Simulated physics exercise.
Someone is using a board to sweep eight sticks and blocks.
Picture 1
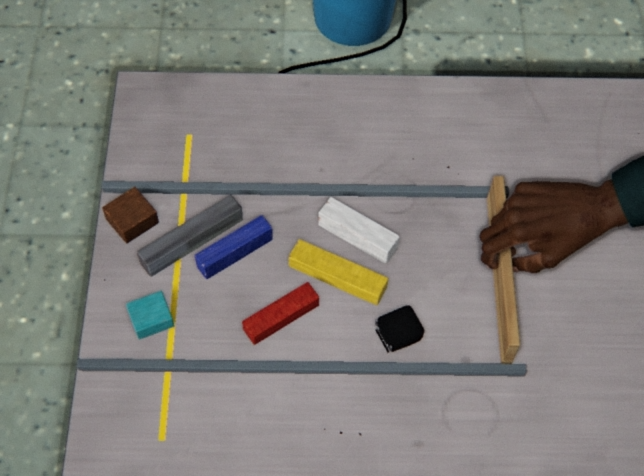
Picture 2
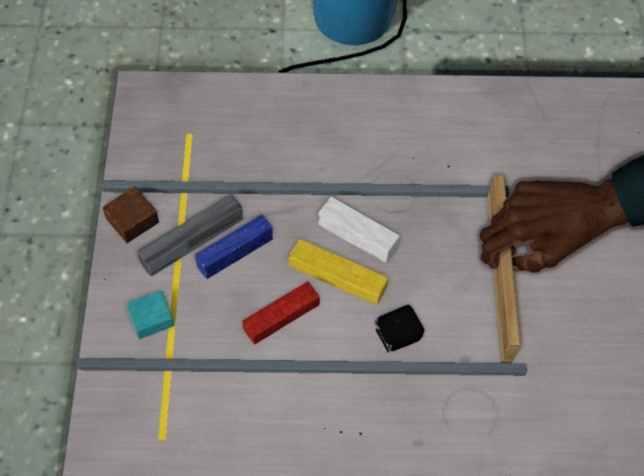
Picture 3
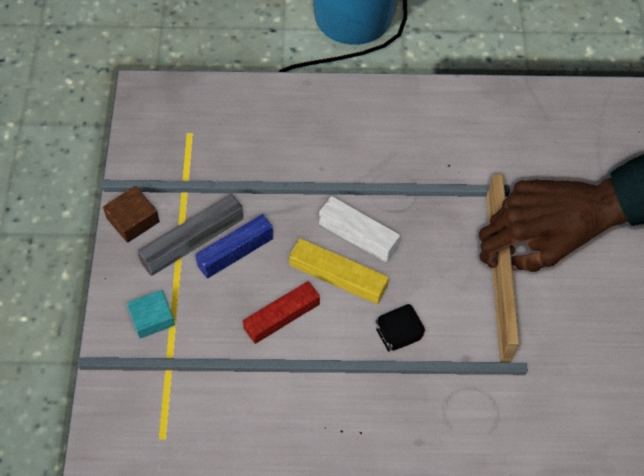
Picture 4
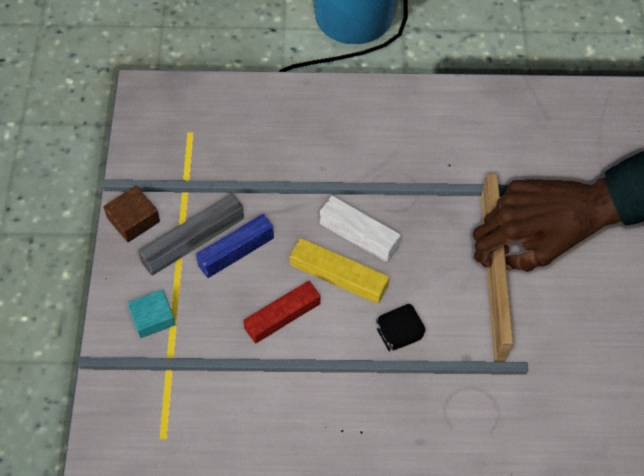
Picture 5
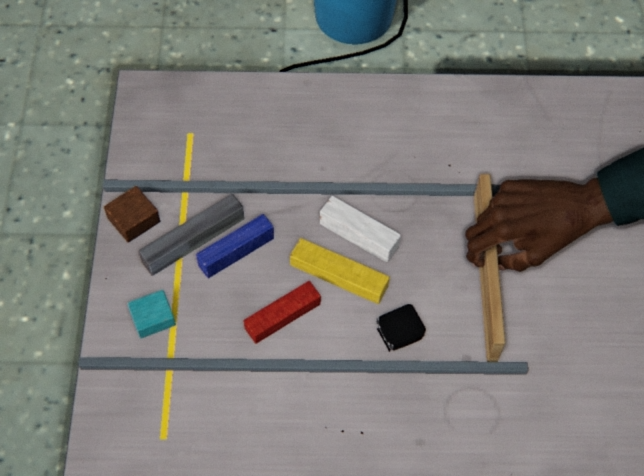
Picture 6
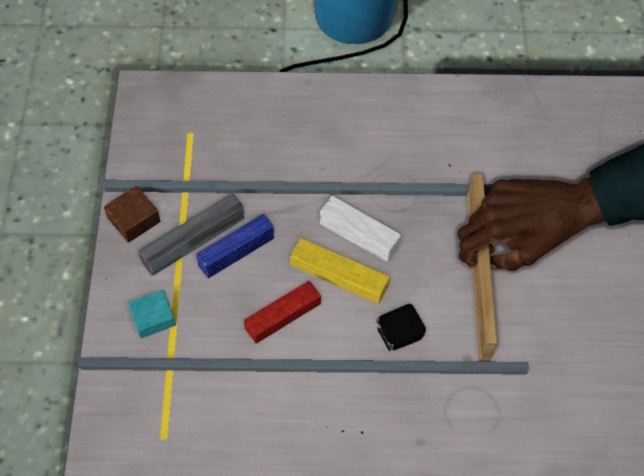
A hand holds a wooden board upright and slides it slightly left toward scattered coloured blocks.
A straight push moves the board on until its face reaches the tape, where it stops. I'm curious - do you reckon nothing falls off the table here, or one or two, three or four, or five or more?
I'd say one or two fall off.
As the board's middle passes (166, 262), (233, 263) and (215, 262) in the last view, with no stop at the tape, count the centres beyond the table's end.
3; 0; 0.
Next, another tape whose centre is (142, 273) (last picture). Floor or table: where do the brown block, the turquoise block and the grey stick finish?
Observed: Brown block toppled; turquoise block toppled; grey stick toppled.
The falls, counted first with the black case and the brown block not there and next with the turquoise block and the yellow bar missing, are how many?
0 in the first try, 0 in the second.
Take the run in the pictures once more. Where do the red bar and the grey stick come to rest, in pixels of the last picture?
In the last picture the red bar sits around (123, 321) and the grey stick around (101, 227).
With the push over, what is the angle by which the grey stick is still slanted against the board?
The angle is some 40°.
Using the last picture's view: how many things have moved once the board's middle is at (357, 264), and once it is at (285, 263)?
First 3, then 6.
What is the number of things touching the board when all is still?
Count recorded: 3.
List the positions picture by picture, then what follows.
Brown block (131, 215); turquoise block (150, 315); grey stick (191, 236); board (502, 268); tape (177, 275), in the first picture.
Turquoise block (150, 315); black case (400, 330), in the second picture.
Grey stick (192, 234); yellow bar (339, 271), in the third picture.
Brown block (132, 214); board (496, 266), in the fourth picture.
Turquoise block (152, 314); blue bar (236, 246), in the fifth picture.
Brown block (132, 214); turquoise block (152, 314); grey stick (193, 234); board (481, 265); tape (178, 273), in the sixth picture.
Soon after, none off yet; brown block at rest near (132, 214); turquoise block at rest near (152, 314); grey stick at rest near (193, 234).
After that, none off yet; brown block at rest near (132, 214); turquoise block at rest near (152, 314); grey stick moving near (185, 228).
And then, none off yet; brown block moving near (125, 211); turquoise block displaced a little near (138, 312); grey stick displaced a little near (145, 227).
In the end, the number that fall off is one or two; gone, brown block.
